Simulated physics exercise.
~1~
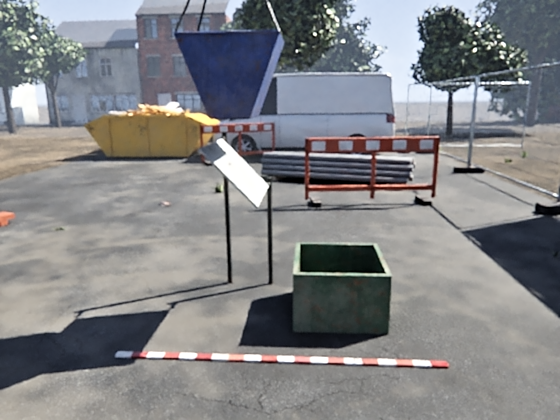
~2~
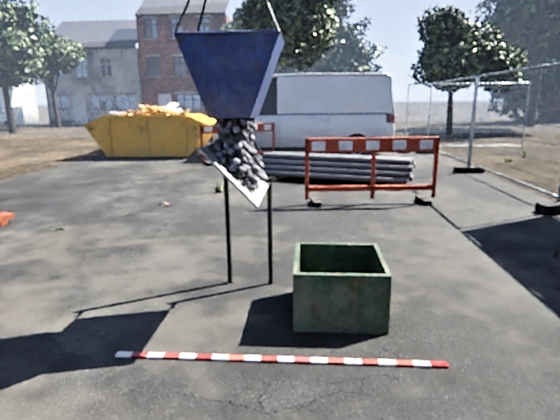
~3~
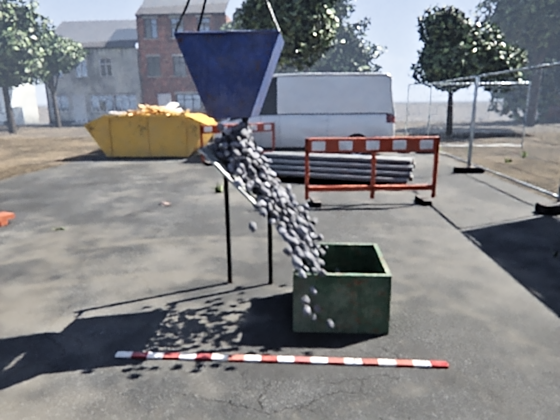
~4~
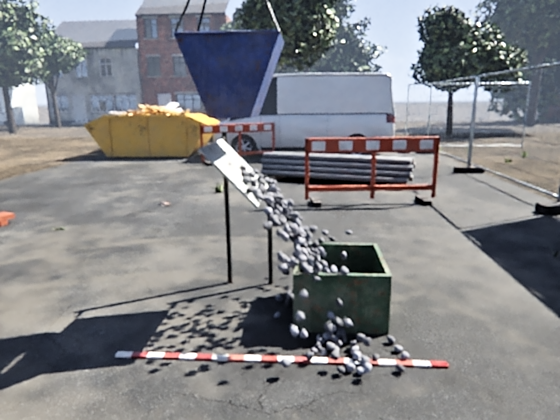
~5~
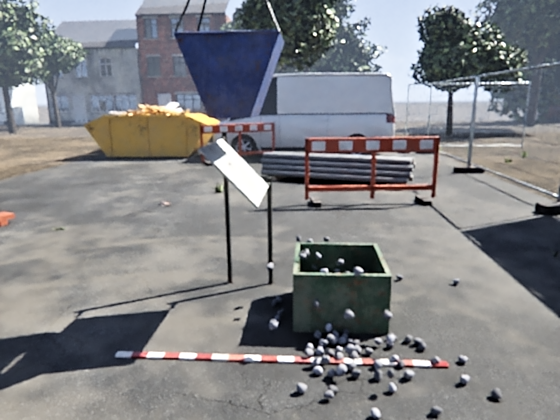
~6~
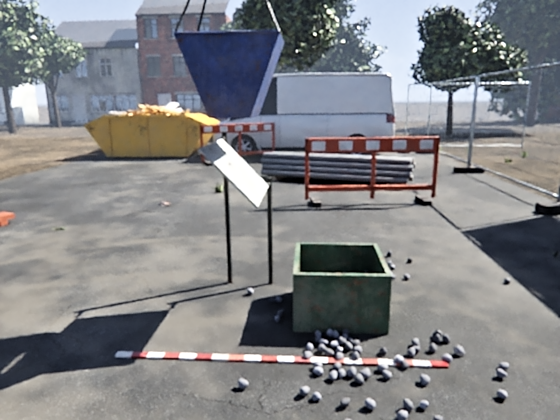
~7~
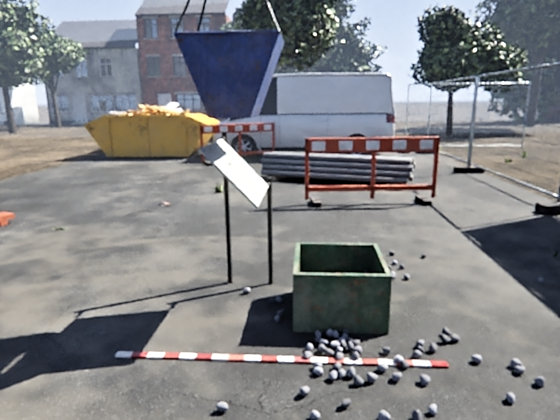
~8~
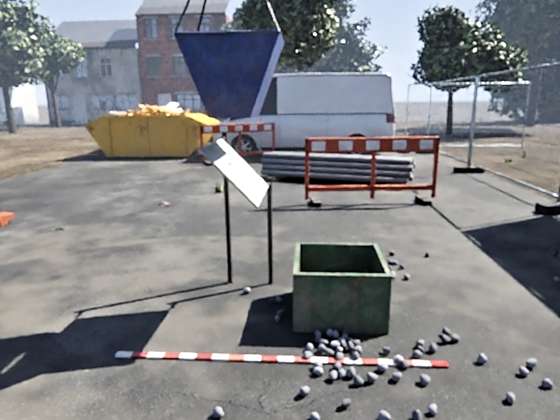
In this clip, a suspended blue skip releases grey stones onto a tilted steel slope, and they slide and tumble toward a green bin below. Many drop into the bin, while others spill around it and roll across the tarmac, ending scattered mostly in front and to the right.
